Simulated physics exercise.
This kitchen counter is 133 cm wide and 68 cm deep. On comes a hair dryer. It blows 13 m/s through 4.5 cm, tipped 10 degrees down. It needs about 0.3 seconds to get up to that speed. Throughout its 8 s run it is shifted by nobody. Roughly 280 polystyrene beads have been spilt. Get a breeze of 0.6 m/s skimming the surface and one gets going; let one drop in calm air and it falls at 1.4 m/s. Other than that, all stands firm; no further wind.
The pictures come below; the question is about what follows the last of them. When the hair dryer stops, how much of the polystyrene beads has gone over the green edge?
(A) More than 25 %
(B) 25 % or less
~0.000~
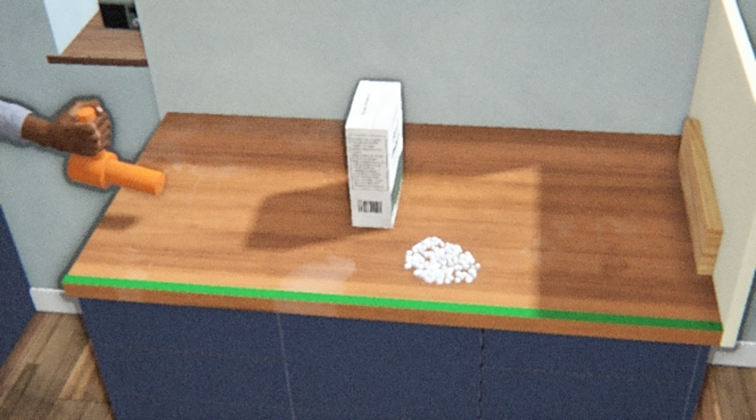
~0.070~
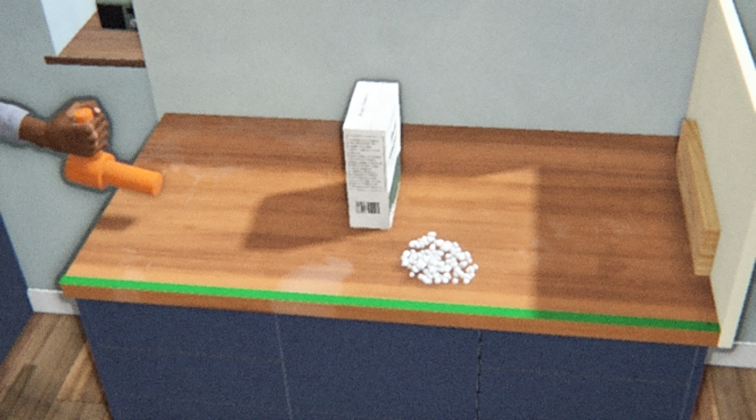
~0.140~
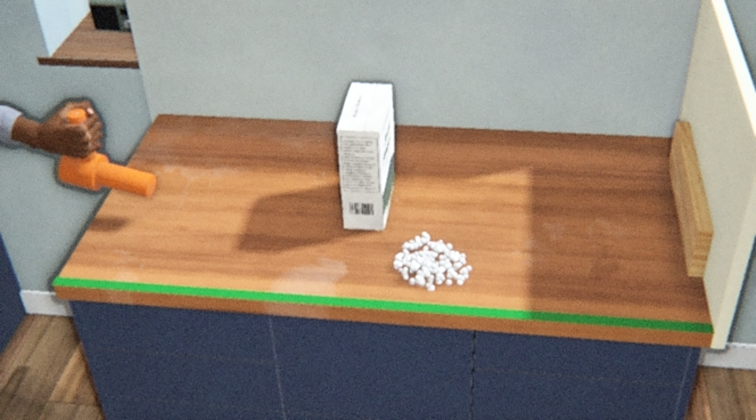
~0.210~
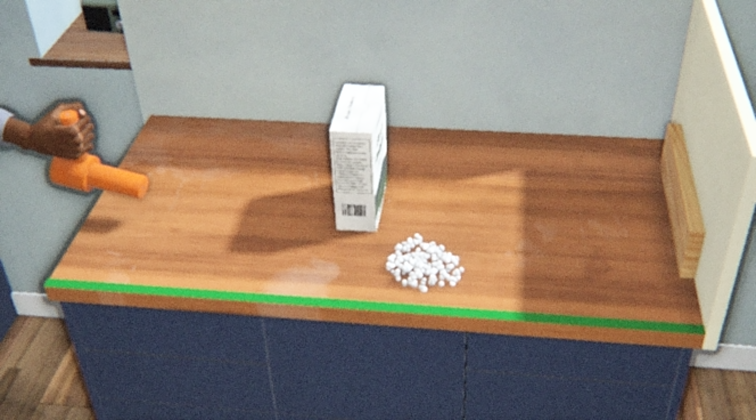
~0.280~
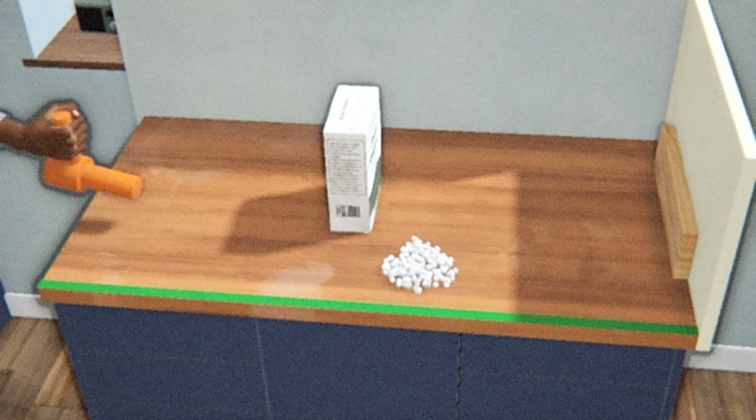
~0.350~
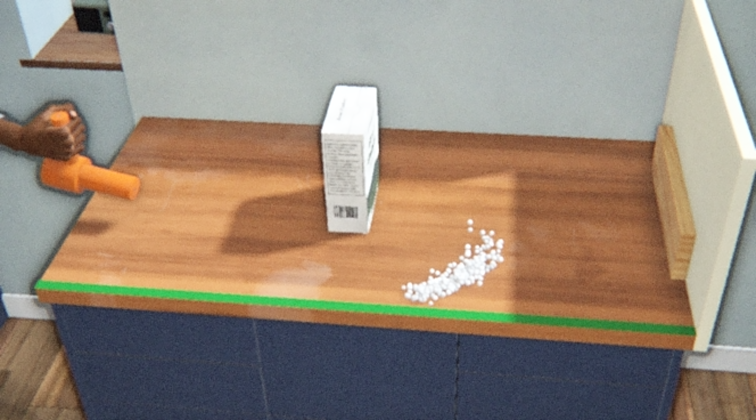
Option A: More than 25 %.
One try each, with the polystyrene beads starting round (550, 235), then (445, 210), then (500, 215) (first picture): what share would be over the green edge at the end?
In turn: 0 per cent, 10 per cent, 2 per cent.
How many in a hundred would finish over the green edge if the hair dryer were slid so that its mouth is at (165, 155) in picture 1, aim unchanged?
10 %.
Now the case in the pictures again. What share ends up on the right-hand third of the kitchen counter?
Share at the end: Close to 15 %.
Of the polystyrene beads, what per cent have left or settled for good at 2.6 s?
My guess would be around 90 %.
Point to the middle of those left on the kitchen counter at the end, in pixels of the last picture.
Look near pixel (593, 150) of the last view.
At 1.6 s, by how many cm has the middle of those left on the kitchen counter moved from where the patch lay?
Roughly 65 cm.
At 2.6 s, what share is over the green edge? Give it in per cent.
I'd put it close to 80 per cent.
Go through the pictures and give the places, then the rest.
In the first picture, the middle of the polystyrene beads is near (440, 263), none has stirred yet and the mouth of the hair dryer is at (160, 185).
In the second picture, the middle of the polystyrene beads is near (438, 260), none has stirred yet and the green edge is centred on (374, 307).
In the third picture, the middle of the polystyrene beads is near (431, 261), none has stirred yet, the top of a carton is at (365, 106) and the top of a board is at (694, 172).
In the fourth picture, the middle of the polystyrene beads is near (424, 262) and none has stirred yet.
In the fifth picture, the middle of the polystyrene beads is near (420, 267) and about 5 % have left their places.
In the sixth picture, the middle of the polystyrene beads is near (458, 282), the farthest in sight from the hair dryer is at (500, 260) and about 95 % have left their places.
After 1.6 s, 16 % are on the move or not yet settled, 84 % are over the green edge; the middle of those still in play is near (609, 152).
After 2.6 s, 14 % are on the move or not yet settled, 84 % are over the green edge; the middle of those still in play is near (599, 151).
After 4.4 s, 14 % are on the move or not yet settled, 84 % are over the green edge; the middle of those still in play is near (597, 151).
After 8.0 s, at the end, 84 % are over the green edge; the middle of those still in play is near (593, 150).
